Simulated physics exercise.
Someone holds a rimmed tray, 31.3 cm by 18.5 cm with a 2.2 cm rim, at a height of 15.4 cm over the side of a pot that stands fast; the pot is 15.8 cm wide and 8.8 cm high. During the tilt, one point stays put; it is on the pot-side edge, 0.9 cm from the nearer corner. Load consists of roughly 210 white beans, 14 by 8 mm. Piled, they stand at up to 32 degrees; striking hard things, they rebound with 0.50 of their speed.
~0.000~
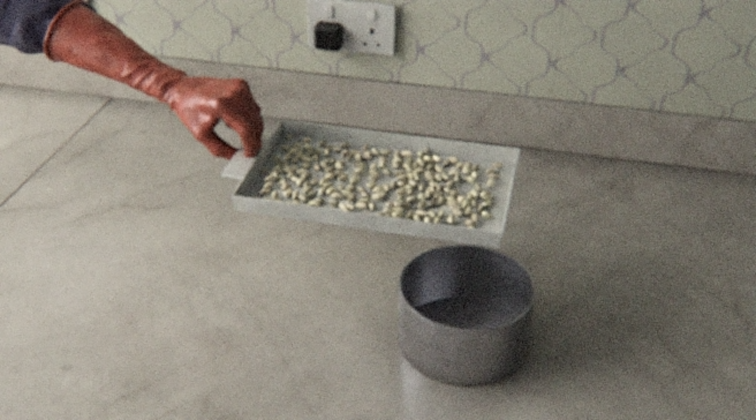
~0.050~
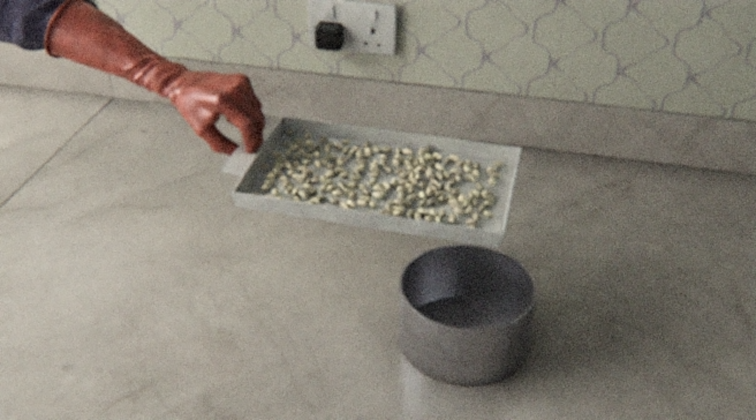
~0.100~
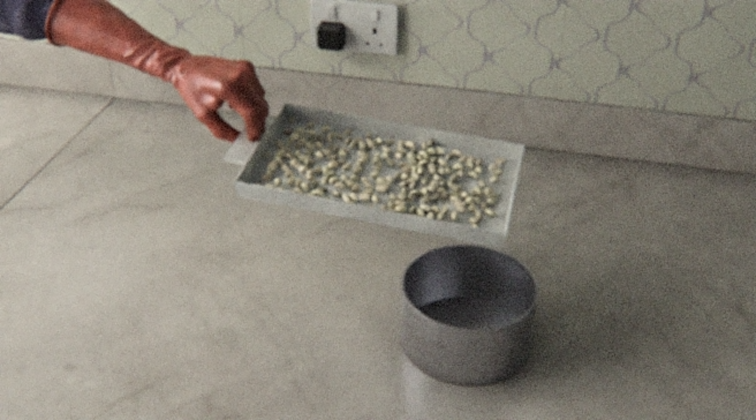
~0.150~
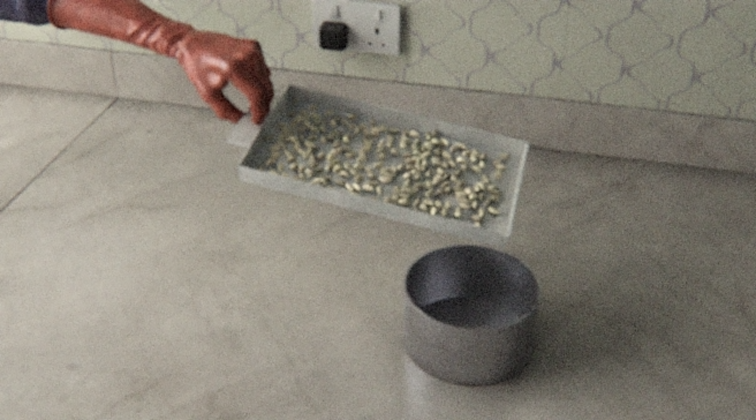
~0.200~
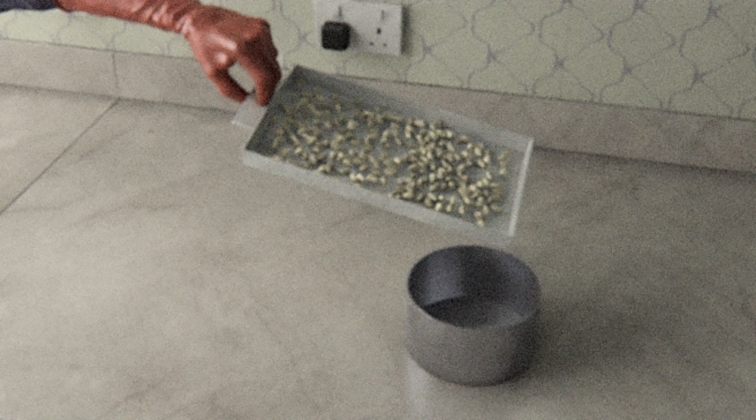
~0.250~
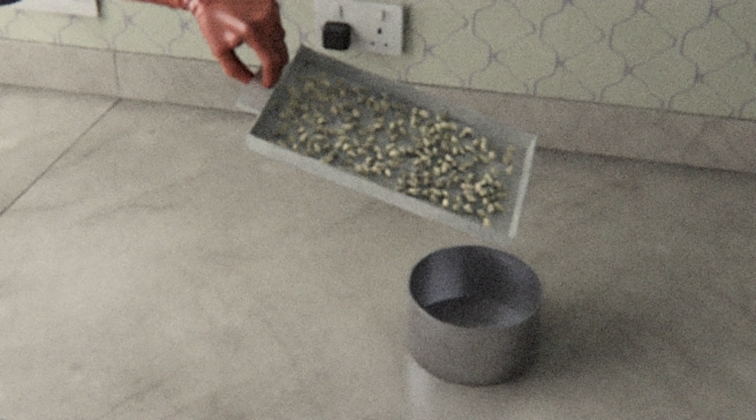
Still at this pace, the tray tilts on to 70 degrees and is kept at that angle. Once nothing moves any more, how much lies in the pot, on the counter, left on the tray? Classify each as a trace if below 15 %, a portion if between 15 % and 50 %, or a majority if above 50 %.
Pot: A trace. Counter: A majority. Tray: A portion.
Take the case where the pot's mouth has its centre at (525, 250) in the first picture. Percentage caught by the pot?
With the pot there, close to 10 per cent.
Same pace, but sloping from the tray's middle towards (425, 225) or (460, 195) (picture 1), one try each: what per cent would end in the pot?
Some 35 and 0 per cent.
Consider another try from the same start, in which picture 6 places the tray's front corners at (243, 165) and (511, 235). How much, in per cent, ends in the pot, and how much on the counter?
Pot 45 % / counter 30 %.
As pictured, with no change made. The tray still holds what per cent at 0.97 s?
40%, roughly.
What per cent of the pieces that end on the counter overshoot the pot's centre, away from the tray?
100 %.
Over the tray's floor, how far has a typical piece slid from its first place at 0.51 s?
6 cm.
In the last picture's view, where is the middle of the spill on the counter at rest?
Around (611, 380).
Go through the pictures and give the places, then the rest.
The first frame shows tray tilt 0 degrees, front corners at (235, 195) and (500, 231); middle of the pieces at (372, 185); pot at (467, 285).
The second frame shows tray tilt 1 degrees, front corners at (236, 191) and (501, 231); middle of the pieces at (373, 182).
The third frame shows tray tilt 4 degrees, front corners at (238, 181) and (504, 232), lowest corner right front; middle of the pieces at (375, 176).
The fourth frame shows tray tilt 9 degrees, front corners at (241, 165) and (508, 233), lowest corner right front; middle of the pieces at (379, 166).
The fifth frame shows tray tilt 14 degrees, front corners at (246, 149) and (511, 234), lowest corner right front; middle of the pieces at (384, 156).
The sixth frame shows tray tilt 19 degrees, front corners at (251, 133) and (513, 235), lowest corner right front; middle of the pieces at (394, 139); pot at (475, 284). The tray's pace is about 100 degrees a second.
After 0.51 s, tilt 45 degrees; the tray holds 100 %, the pot 0 %.
After 0.68 s, tilt 62 degrees; the tray holds 100 %, the pot 0 %.
After 0.97 s, tilt 70 degrees; the tray holds 40 %, the pot 5 %.
At rest (2.5 s), pot 10 %, counter 60 %, tray 30 %.
